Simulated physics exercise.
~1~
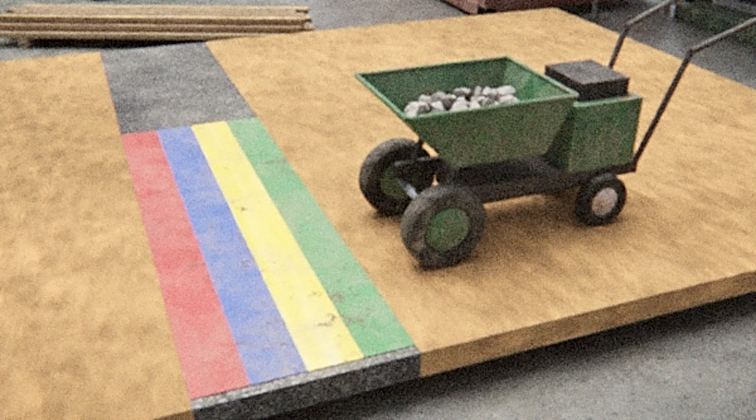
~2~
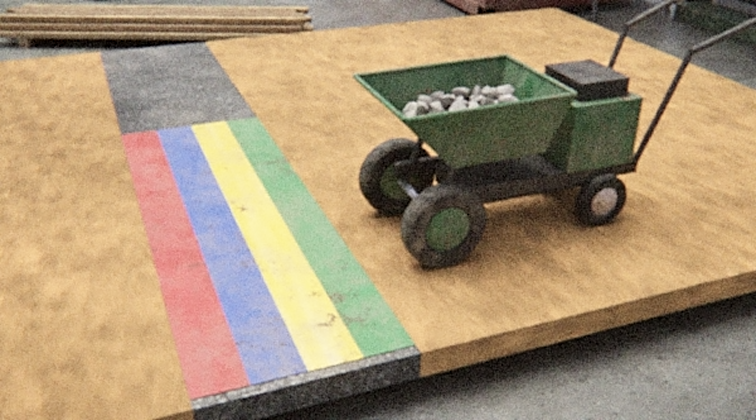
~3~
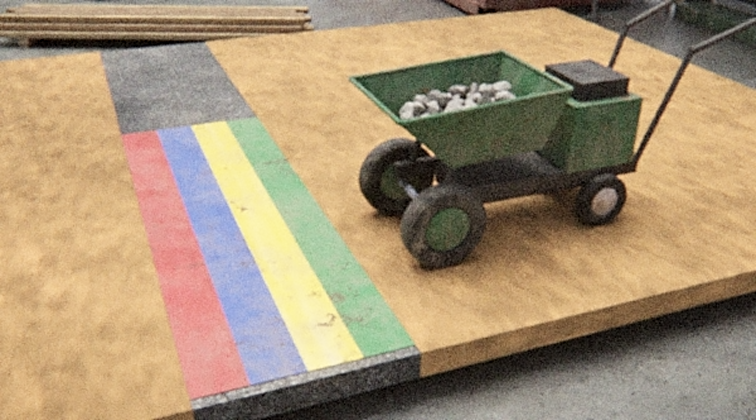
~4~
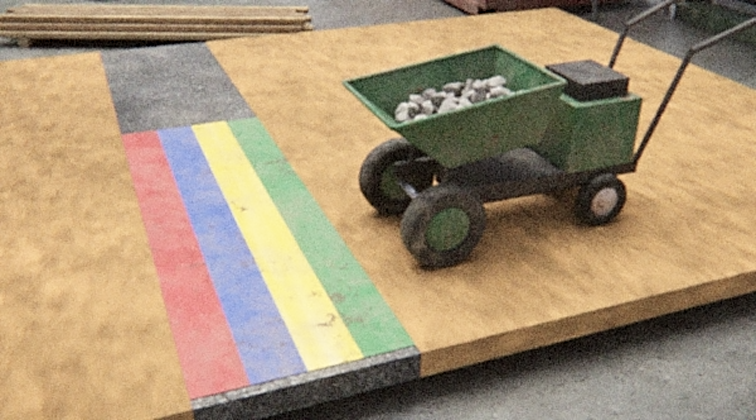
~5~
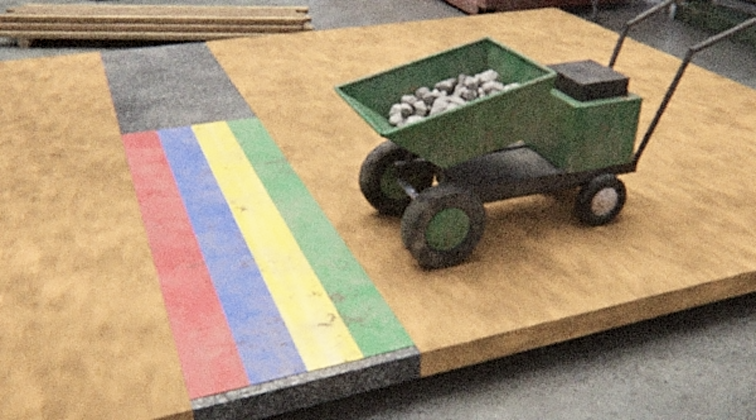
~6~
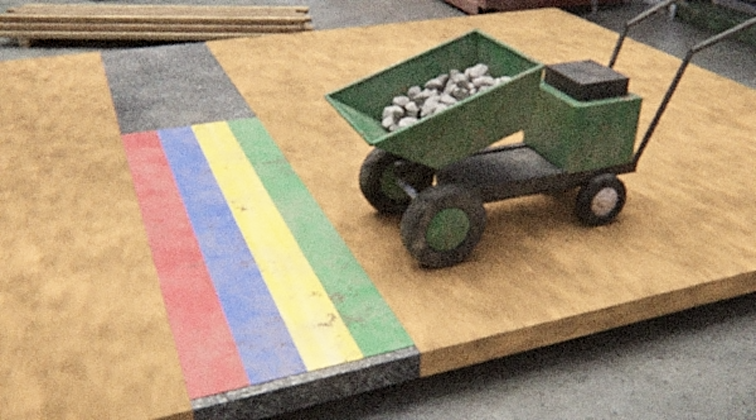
Green skip of a parked motor barrow tilting gradually forward to the left with its load of stones, beside four coloured bands.
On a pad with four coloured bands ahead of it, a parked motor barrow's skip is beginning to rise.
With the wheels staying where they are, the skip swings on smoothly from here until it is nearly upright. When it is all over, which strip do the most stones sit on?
On the yellow strip.
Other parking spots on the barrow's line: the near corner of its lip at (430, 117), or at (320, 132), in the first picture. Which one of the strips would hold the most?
The first try: Yellow. The second: Red.
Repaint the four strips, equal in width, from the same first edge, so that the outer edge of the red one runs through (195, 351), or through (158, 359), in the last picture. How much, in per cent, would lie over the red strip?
The first gives around 20 %, the second around 10 %.
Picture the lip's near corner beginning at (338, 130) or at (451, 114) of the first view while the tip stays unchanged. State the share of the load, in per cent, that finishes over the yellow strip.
Roughly 0 per cent at the first spot and 30 per cent at the second.
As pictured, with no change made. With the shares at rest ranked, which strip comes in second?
It's blue next.
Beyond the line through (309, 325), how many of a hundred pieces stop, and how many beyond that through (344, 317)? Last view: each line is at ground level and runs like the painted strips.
60 % and 90 %.
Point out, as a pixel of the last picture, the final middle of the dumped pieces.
I'd put the middle somewhere around (259, 258).
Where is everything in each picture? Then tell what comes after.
The first picture shows lip of the skip (407, 120), level; top of the load (477, 109), broken stones; green strip (363, 309); yellow strip (313, 320); blue strip (260, 331); red strip (205, 343).
The second picture shows lip of the skip (405, 121), level; top of the load (476, 108).
The third picture shows lip of the skip (400, 124), tipped barely; top of the load (474, 100).
The fourth picture shows lip of the skip (393, 128), tipped a little; top of the load (468, 97).
The fifth picture shows lip of the skip (383, 135), tipped a little; top of the load (461, 94).
The sixth picture shows lip of the skip (372, 144), tipped clearly; top of the load (484, 85); green strip (363, 309); yellow strip (313, 320); blue strip (260, 331); red strip (205, 343).
Just after the last frame, skip tipped steeply; every one in the skip.
A moment on, skip tipped steeply; almost all in the skip; about a tenth over the yellow strip.
Further on, skip tipped right over; about a tenth in the skip; just a few over the green strip; roughly half over the yellow strip; roughly a quarter over the blue strip; about a tenth over the red strip; just a few off the paint.
When it is over, skip tipped right over; about a tenth in the skip; just a few over the green strip; roughly half over the yellow strip; roughly a third over the blue strip; about a tenth over the red strip; just a few off the paint.
